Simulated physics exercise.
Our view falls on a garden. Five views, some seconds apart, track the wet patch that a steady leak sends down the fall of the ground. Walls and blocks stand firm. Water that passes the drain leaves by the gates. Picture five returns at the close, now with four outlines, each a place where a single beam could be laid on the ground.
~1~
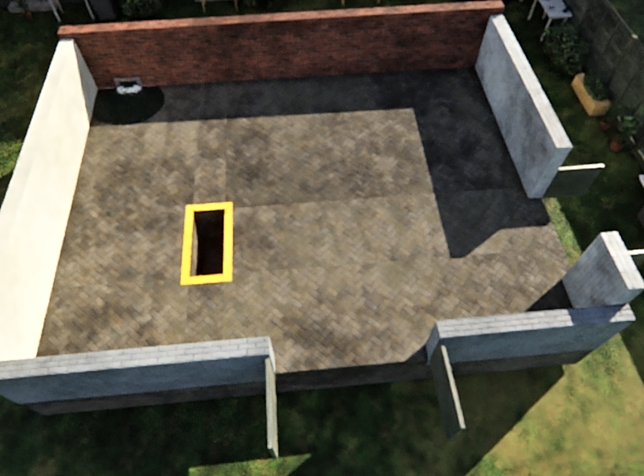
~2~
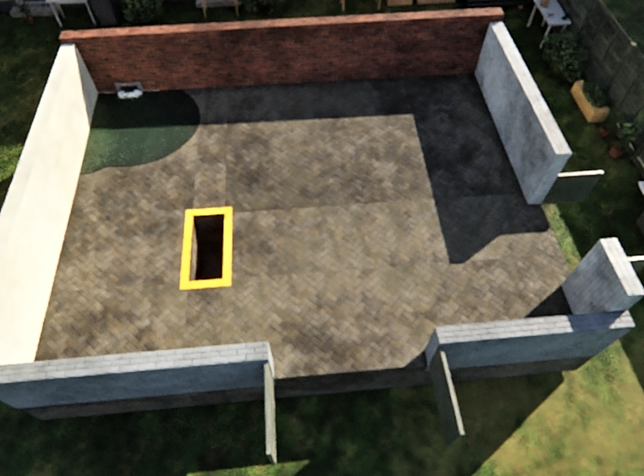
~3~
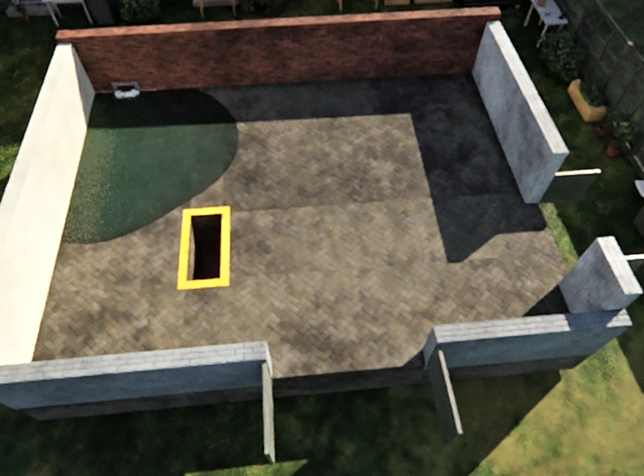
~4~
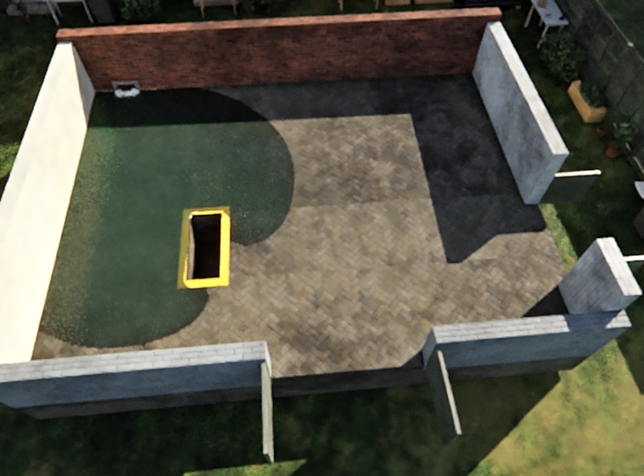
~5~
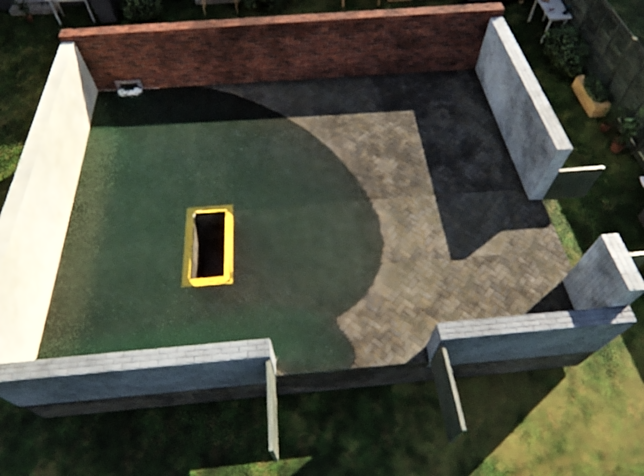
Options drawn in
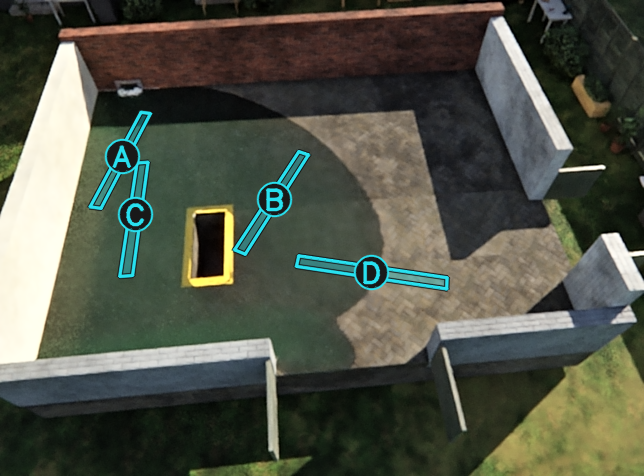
In a walled garden yard, dark green water spreads from the back-left corner, surrounding a yellow-framed opening.
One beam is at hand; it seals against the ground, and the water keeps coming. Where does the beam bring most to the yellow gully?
Choose B.
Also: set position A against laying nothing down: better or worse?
It is worse.
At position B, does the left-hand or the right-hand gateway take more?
The left one.
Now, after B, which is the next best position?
Here it is position D.
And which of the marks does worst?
Position A.
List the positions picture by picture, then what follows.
The first picture shows outfall at (129, 83); yellow gully at (208, 241); open gate at (544, 236); open gate at (351, 351); 3 % of the ground under water, visible out to (115, 121); yellow gully still dry.
In the second picture, 8 % of the ground under water, visible out to (154, 159); yellow gully still dry.
In the third picture, 18 % of the ground under water, visible out to (116, 235); yellow gully still dry.
In the fourth picture, 34 % of the ground under water, visible out to (199, 309); yellow gully taking water.
In the fifth picture, 50 % of the ground under water, visible out to (358, 291); yellow gully taking water.
In cyan, A from (95, 207) to (145, 112); B from (239, 251) to (303, 153); C from (126, 275) to (142, 162); D from (297, 261) to (446, 283).
For position A, about 11 % of the stream goes into the yellow gully, about 87 % out by the gates.
For position B, about 53 % of the stream goes into the yellow gully, about 44 % out by the gates.
For position C, about 19 % of the stream goes into the yellow gully, about 80 % out by the gates.
For position D, about 33 % of the stream goes into the yellow gully, about 66 % out by the gates.
